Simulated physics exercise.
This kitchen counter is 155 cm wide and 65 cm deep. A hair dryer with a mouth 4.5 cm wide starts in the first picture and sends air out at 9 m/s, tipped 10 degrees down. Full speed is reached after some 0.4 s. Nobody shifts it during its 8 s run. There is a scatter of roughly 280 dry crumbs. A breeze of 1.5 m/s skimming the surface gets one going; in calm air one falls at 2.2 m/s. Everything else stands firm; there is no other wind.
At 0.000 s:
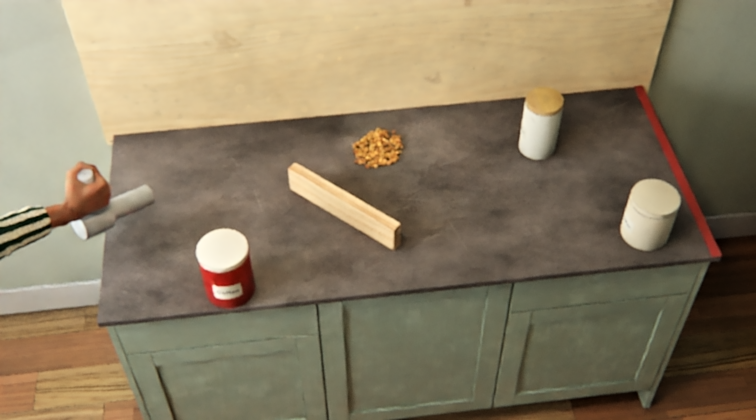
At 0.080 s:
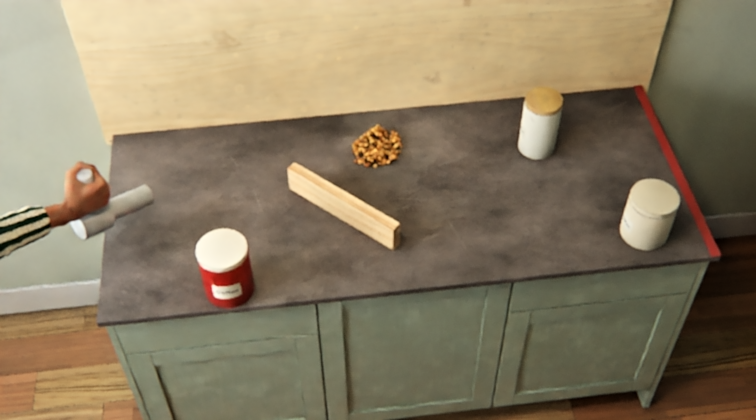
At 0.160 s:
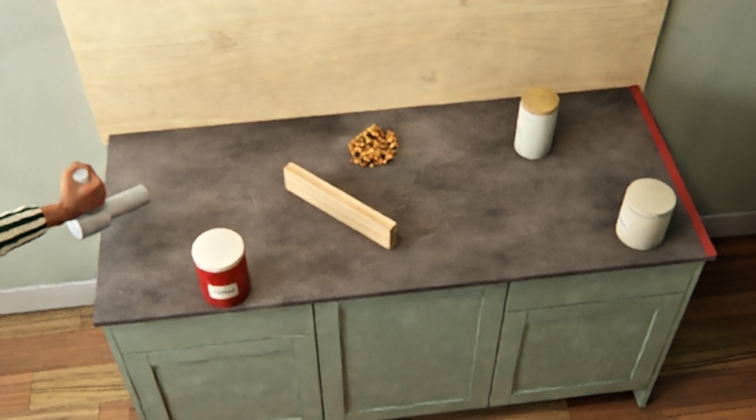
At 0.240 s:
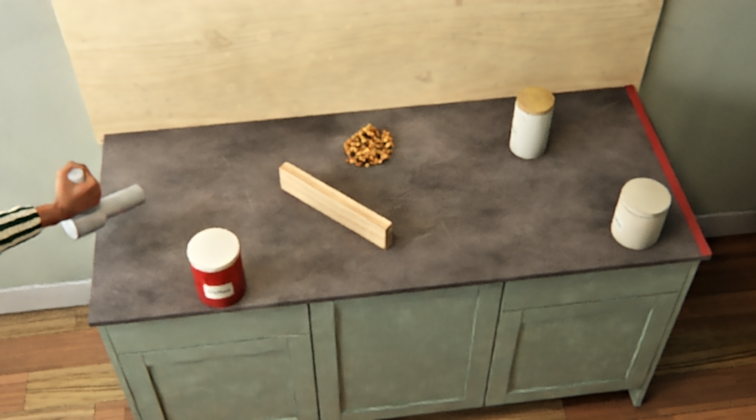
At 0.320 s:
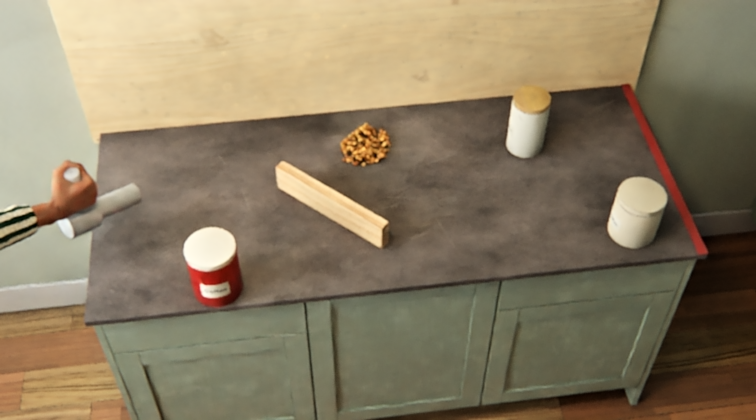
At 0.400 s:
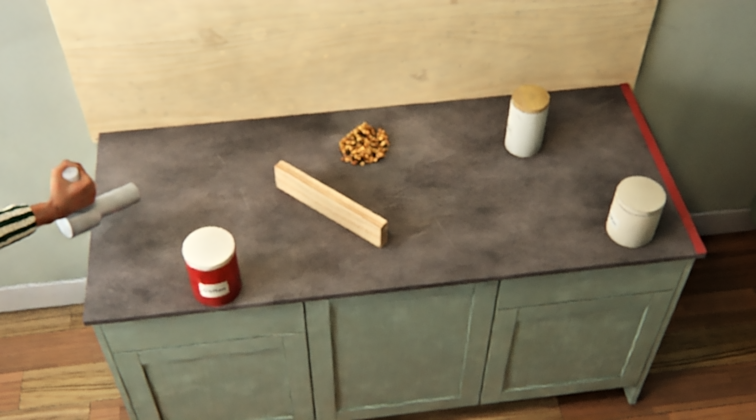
To begin with, a hand in a striped sleeve holds a hair dryer at the left of a dark counter with a pile of crumbs, a wooden board and three jars. The view drifts very slightly, shifting everything a little left, while the hand stays still and the crumbs remain unstirred.
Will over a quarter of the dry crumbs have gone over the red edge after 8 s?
Answer: Yes.
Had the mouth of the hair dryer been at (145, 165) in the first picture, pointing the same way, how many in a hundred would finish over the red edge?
Then about 15 %.
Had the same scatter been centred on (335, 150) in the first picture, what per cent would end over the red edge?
In that case some 70 per cent.
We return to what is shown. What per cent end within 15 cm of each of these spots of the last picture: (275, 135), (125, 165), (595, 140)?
In turn about 0 %, 0 %, 1 %.
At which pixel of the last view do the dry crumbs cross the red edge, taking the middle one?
Near (632, 93).
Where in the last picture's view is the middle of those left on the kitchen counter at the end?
At about (420, 146).
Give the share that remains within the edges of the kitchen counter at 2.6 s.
Some 60 per cent.
After 1.6 s, 68 % are on the move or not yet settled, 33 % are over the red edge; the middle of those still in play is near (409, 143).
After 2.6 s, 59 % are on the move or not yet settled, 39 % are over the red edge; the middle of those still in play is near (410, 144).
After 4.4 s, 52 % are on the move or not yet settled, 44 % are over the red edge; the middle of those still in play is near (411, 148).
After 8.0 s, at the end, 45 % are over the red edge; the middle of those still in play is near (420, 146).
